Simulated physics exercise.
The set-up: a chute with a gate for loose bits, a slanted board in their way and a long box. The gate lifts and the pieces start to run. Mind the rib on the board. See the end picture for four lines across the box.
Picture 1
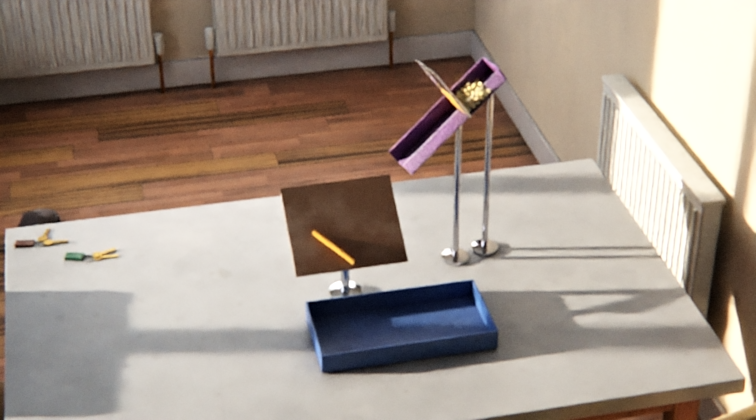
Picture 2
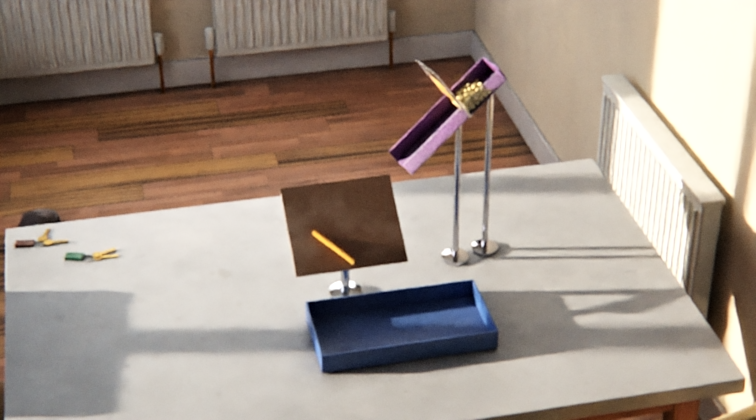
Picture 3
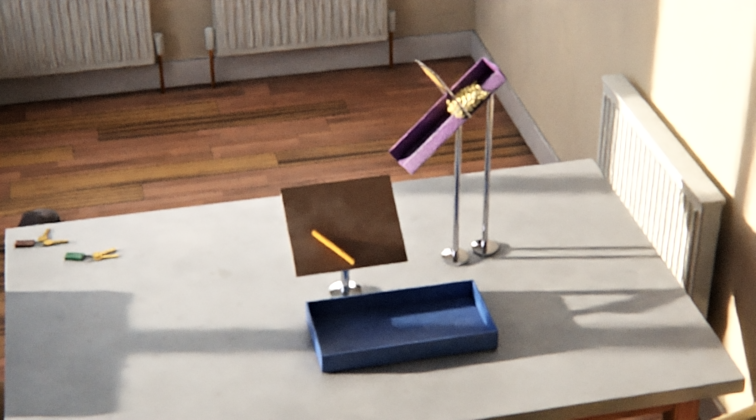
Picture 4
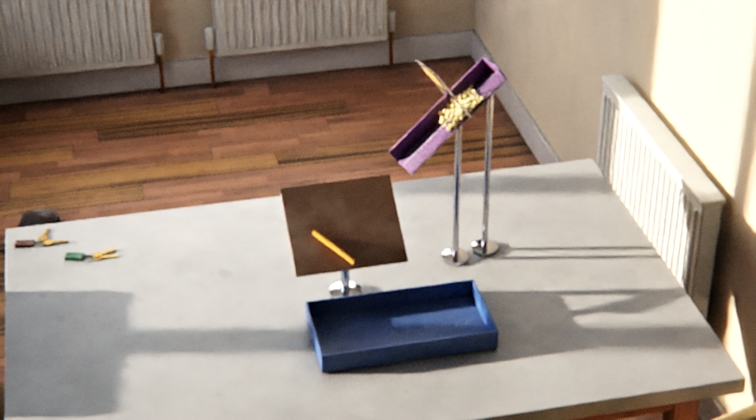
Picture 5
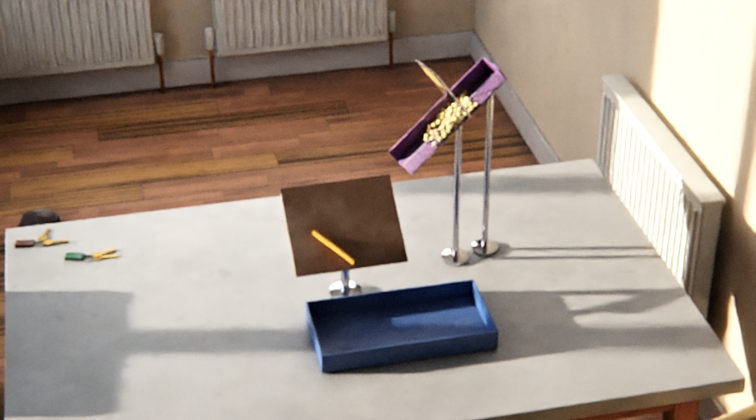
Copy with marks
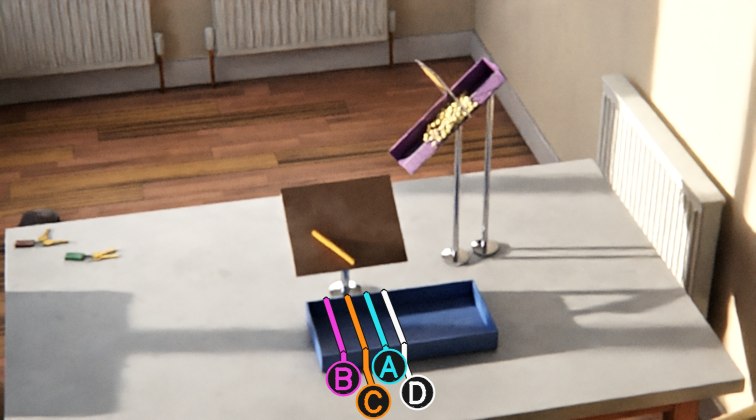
In a sunlit room with radiators and a wooden floor, small pale pieces sit bunched near the top of a sloping purple chute above a grey table. They begin to slide down to the left, spreading into a longer streak along the chute, while the brown board and empty blue box stay still.
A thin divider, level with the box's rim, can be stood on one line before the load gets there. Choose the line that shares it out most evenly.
The best line is A.
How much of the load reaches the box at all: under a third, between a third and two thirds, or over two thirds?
Over two thirds.
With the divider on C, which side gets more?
The right side.
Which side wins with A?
The right side.
On the marked copy, line A crosses the front rim at (385, 346); line B crosses the front rim at (343, 352); line C crosses the front rim at (365, 349); line D crosses the front rim at (404, 344).
If A is chosen, of what is caught, about a third on the left of the divider, about two thirds on the right.
If B is chosen, of what is caught, a stray few on the left of the divider, nearly all on the right.
If C is chosen, of what is caught, a stray few on the left of the divider, nearly all on the right.
If D is chosen, of what is caught, nearly all on the left of the divider, a small part on the right.
